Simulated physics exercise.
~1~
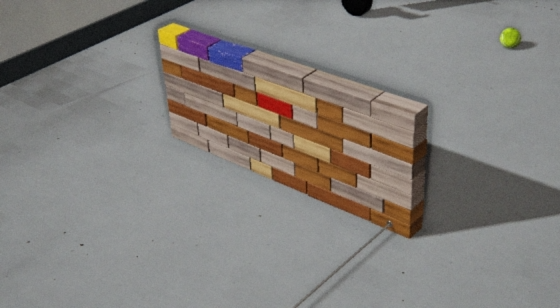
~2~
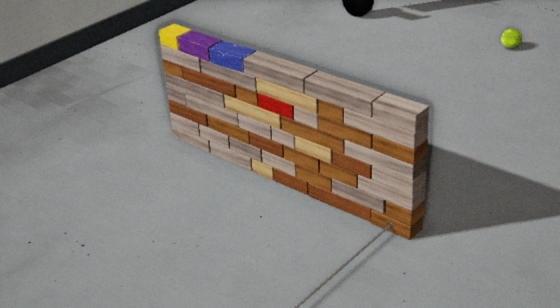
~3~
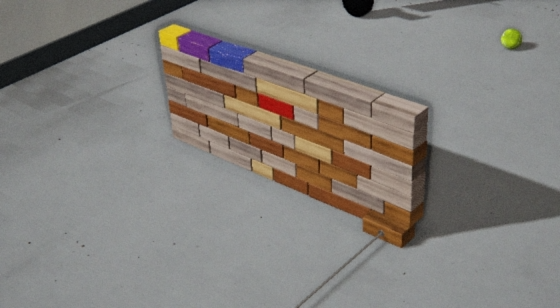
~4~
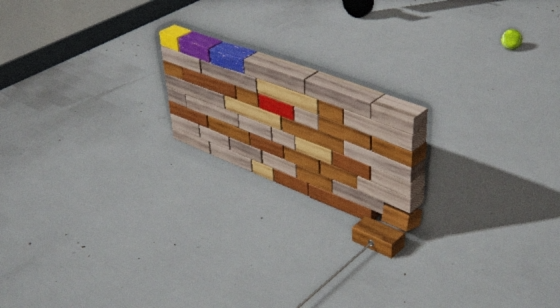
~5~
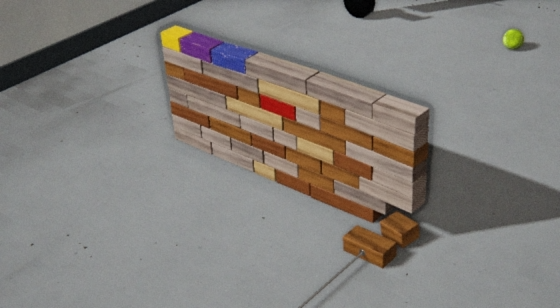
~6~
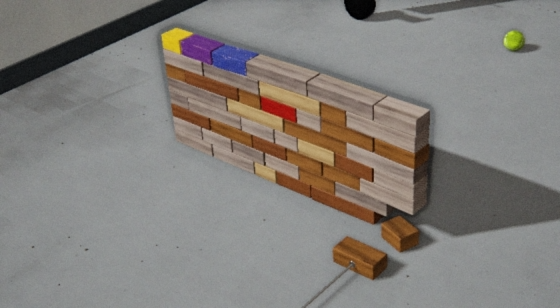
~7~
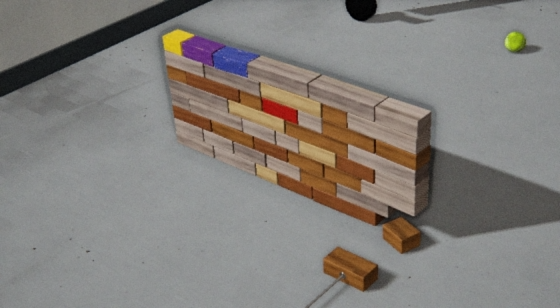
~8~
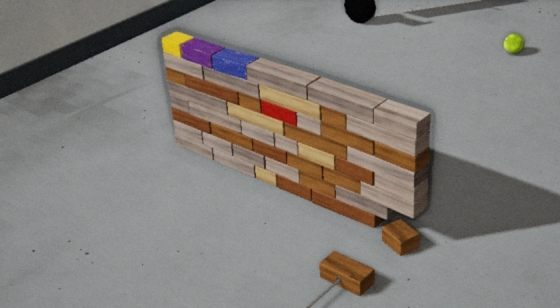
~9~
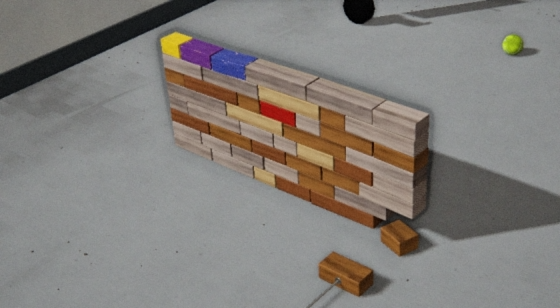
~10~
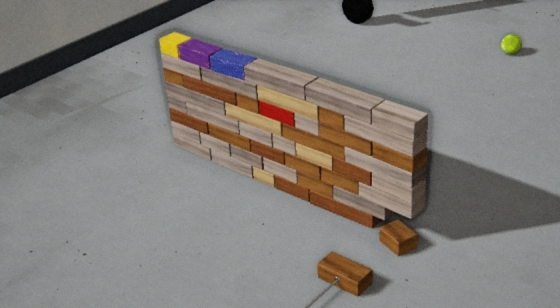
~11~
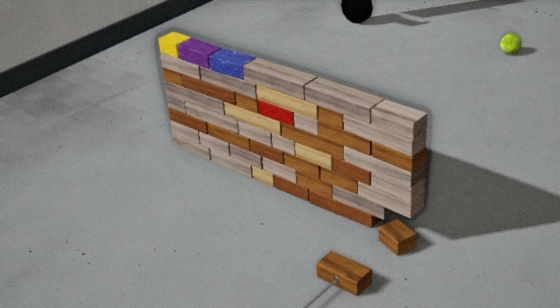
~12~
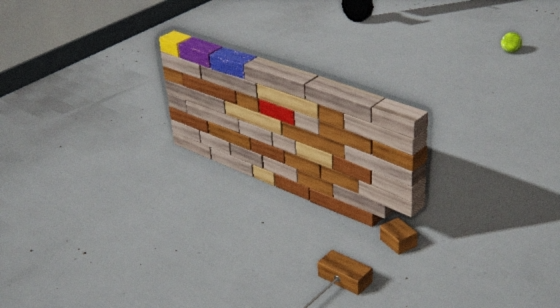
On a grey floor, a thin arm pulling a brown block from a wall's bottom corner, another dropping out, the wall standing.
